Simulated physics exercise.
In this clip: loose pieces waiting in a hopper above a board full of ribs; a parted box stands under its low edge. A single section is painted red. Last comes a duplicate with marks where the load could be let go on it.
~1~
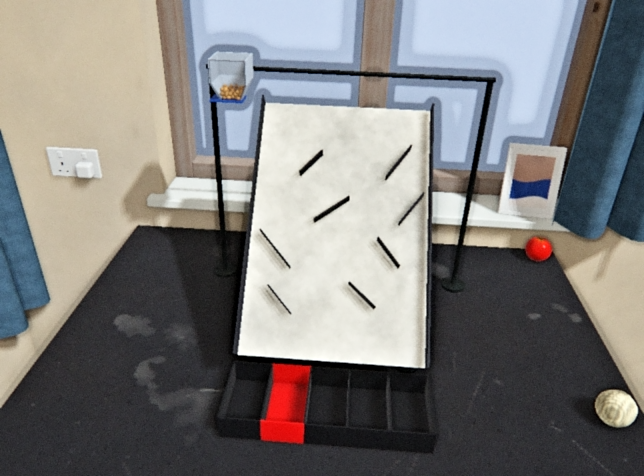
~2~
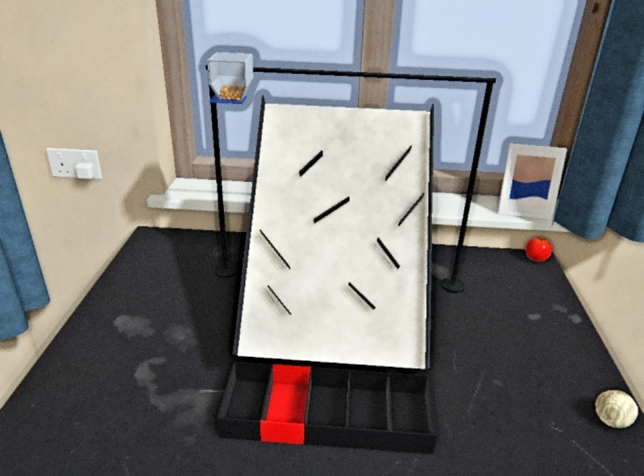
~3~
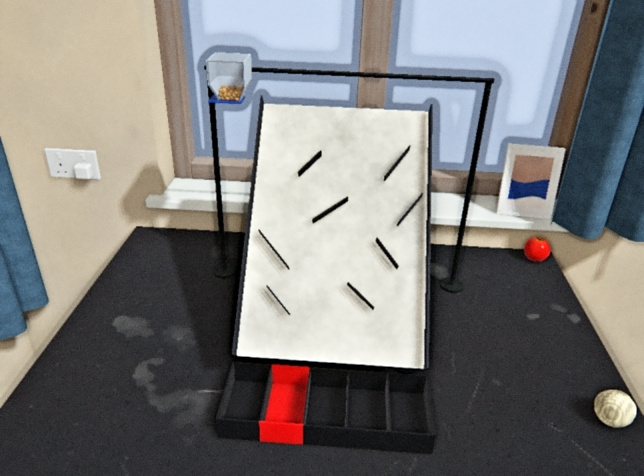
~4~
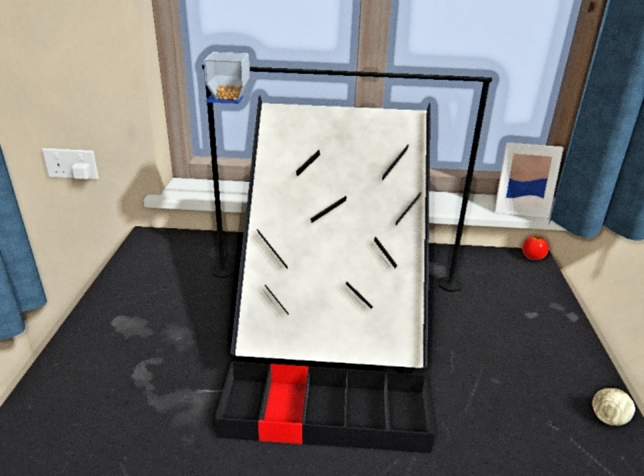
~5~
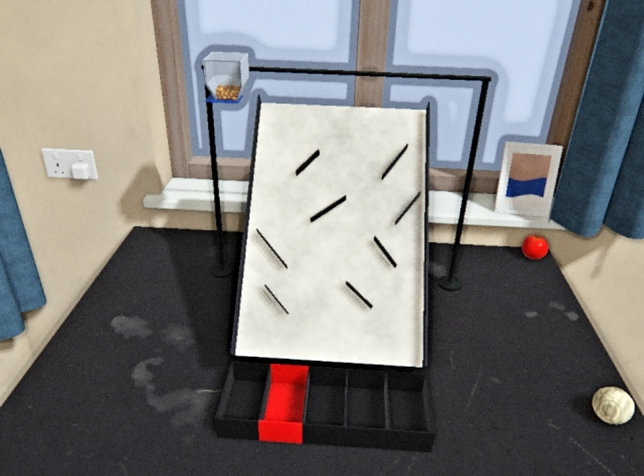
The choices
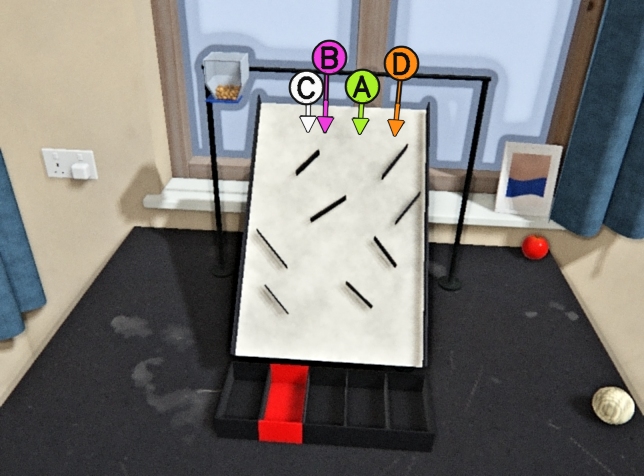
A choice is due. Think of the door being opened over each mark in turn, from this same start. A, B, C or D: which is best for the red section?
Use mark D.
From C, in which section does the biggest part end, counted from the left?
The third from the left.
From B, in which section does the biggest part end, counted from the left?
The third from the left.
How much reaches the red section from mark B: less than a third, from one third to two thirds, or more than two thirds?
Mark B gives less than a third.
On the marked copy, mark A meets the board at (360, 128); mark B meets the board at (325, 126); mark C meets the board at (308, 126); mark D meets the board at (395, 130).
With A, a small part in the red section, most in other sections, a small part outside the box.
With B, a small part in the red section, about two thirds in other sections, a small part outside the box.
With C, a small part in the red section, about two thirds in other sections, about a quarter outside the box.
With D, about a third in the red section, about a third in other sections, about a quarter outside the box.
